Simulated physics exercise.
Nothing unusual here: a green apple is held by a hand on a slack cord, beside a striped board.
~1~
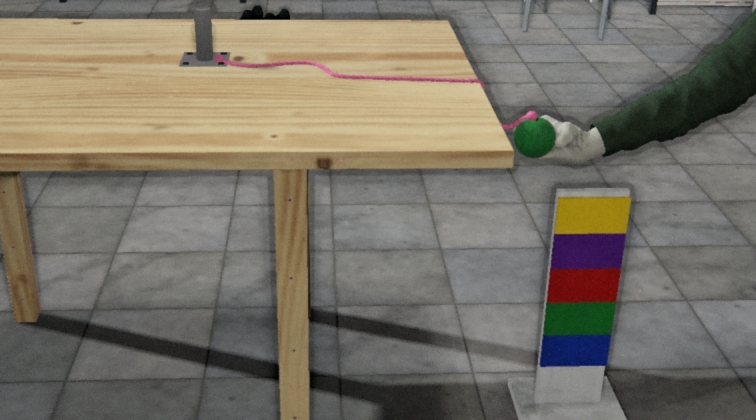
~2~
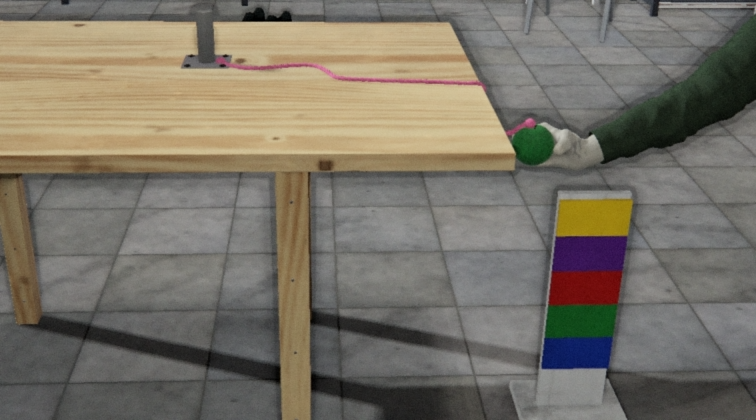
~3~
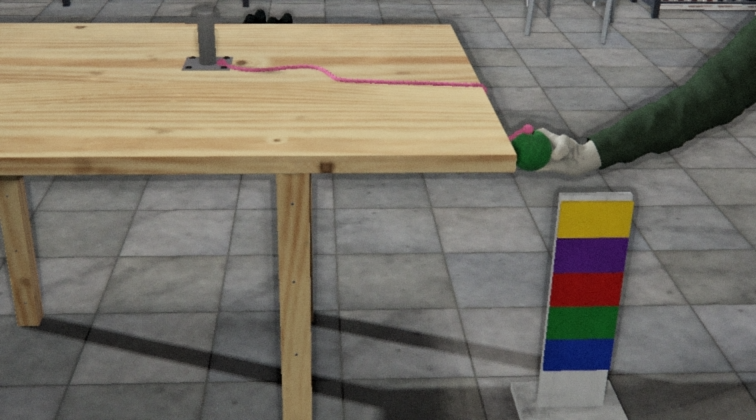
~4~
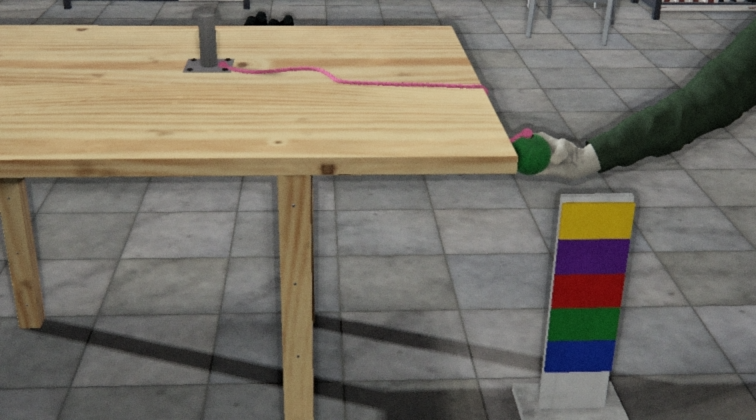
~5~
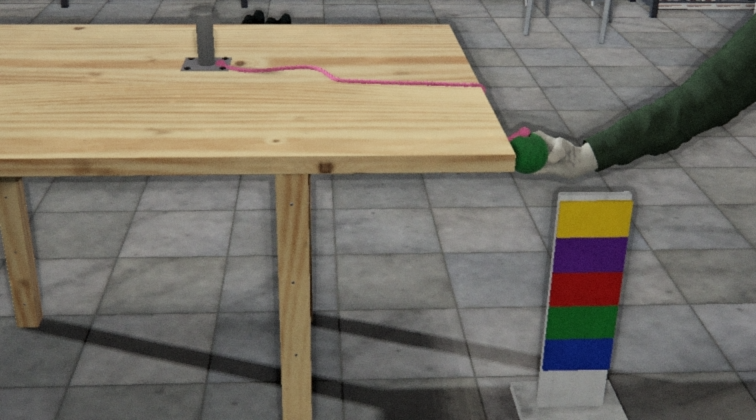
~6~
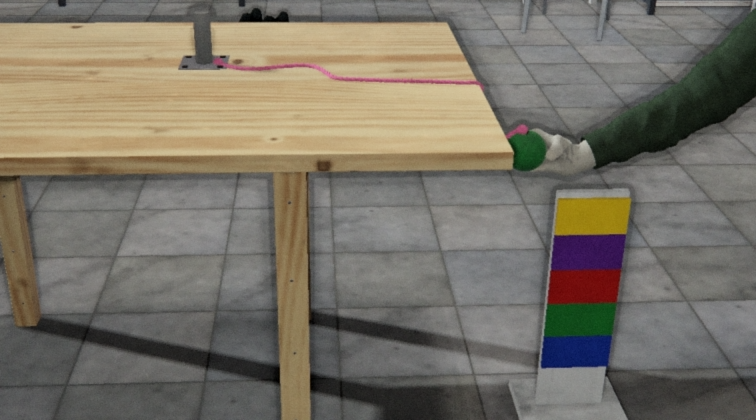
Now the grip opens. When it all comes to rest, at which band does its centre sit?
At yellow.
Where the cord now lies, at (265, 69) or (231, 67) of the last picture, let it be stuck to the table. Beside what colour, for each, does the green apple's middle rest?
In order: Yellow; yellow.
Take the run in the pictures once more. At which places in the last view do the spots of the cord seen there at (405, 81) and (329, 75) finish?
At (433, 79), then (354, 72).
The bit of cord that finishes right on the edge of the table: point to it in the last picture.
About (453, 83).
Soon after, apple near (503, 204); level with yellow.
Then, apple near (446, 202); level with yellow.
Further on, apple near (468, 213); level with yellow.
At rest, apple near (469, 213); level with yellow. Its middle rests at the yellow band.
